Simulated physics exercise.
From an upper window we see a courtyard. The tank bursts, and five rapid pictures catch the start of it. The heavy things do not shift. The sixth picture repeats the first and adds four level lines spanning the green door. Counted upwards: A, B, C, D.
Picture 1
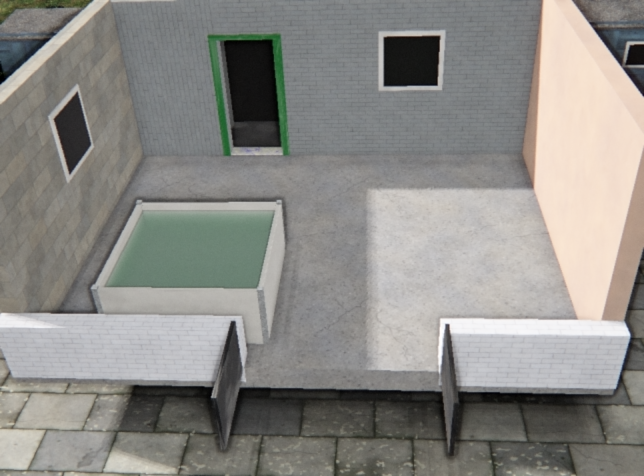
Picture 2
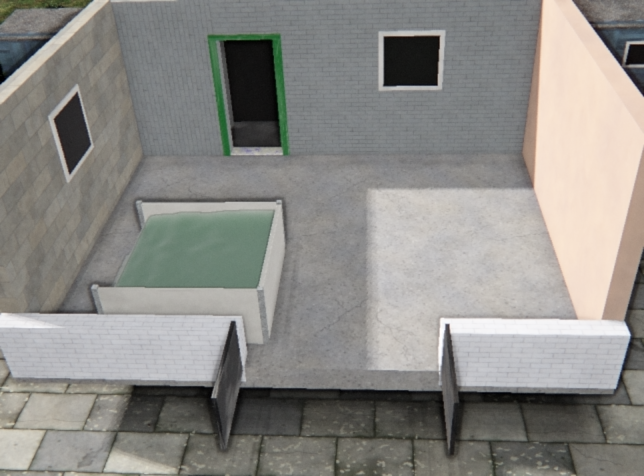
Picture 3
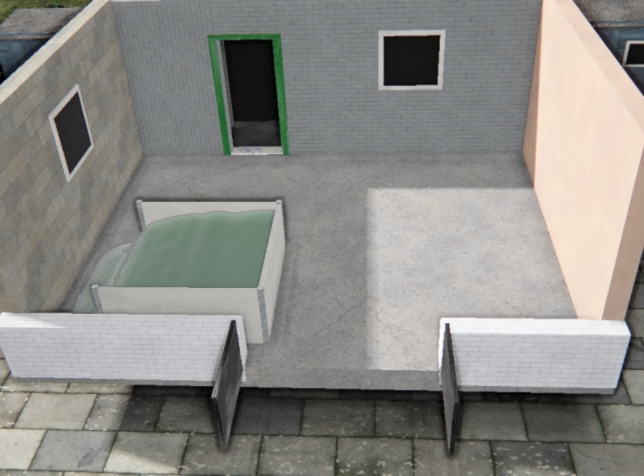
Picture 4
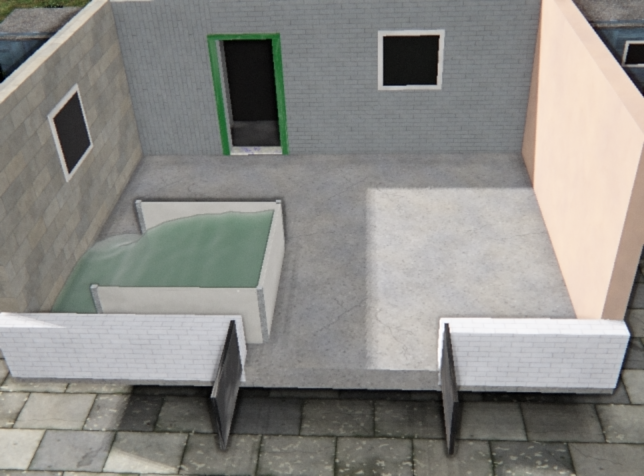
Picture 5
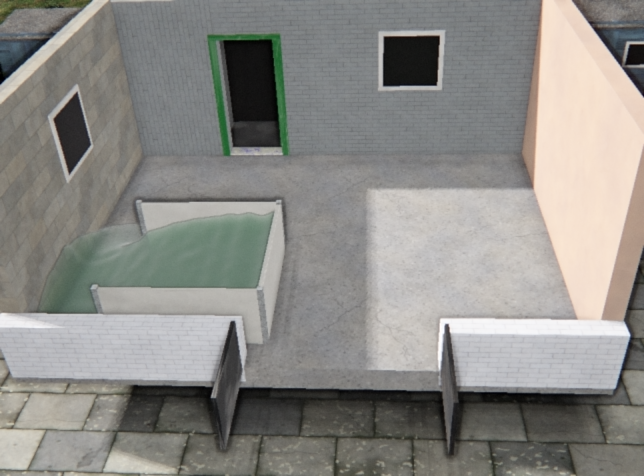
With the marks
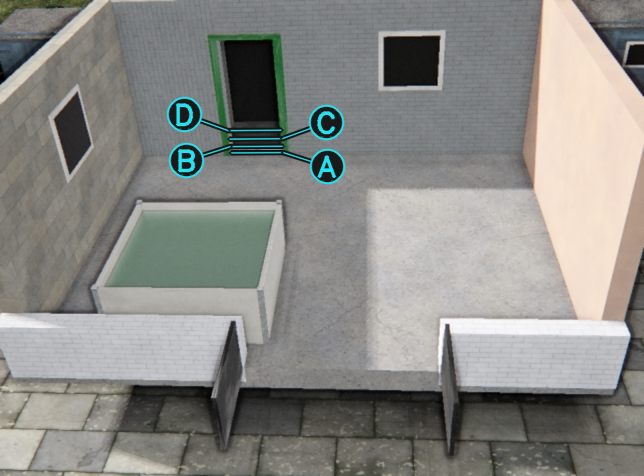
A pale-walled tank of green water stands on the left of a grey concrete courtyard, seen from above through a steady view. Behind it are a grey brick wall with a green-framed doorway and a white-framed window, with stone at left, peach at right, and a low white wall with an open gate in front. The tank's left side opens, and water pours out leftward, spreading over the ground to the stone wall.
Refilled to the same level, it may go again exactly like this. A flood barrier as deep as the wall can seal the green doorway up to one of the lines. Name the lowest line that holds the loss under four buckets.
Mark B just does it.
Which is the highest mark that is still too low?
That is mark A.
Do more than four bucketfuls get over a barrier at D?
No.
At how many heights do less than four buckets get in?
Three of them.
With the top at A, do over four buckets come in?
Yes.
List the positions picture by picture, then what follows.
The first frame shows water in the tank at rest, its middle at (195, 248); foot of the green doorway at (257, 155); open gate at (340, 314).
In the second frame, water covers 2 % of the ground, its front hidden from here.
The third frame shows front seen at (108, 256), 5 % of the ground wet.
The fourth frame shows front seen at (109, 239), 7 % of the ground wet.
The fifth frame shows front seen at (102, 229), 8 % of the ground wet.
On the marked copy, A at (257, 152); B at (256, 146); C at (255, 138); D at (254, 130); from the bottom up A, B, C, D.
Choosing A, about 9 bucketfuls get in.
Choosing B, a splash gets over, under a bucket.
Choosing C, nothing gets over.
Choosing D, nothing gets over.
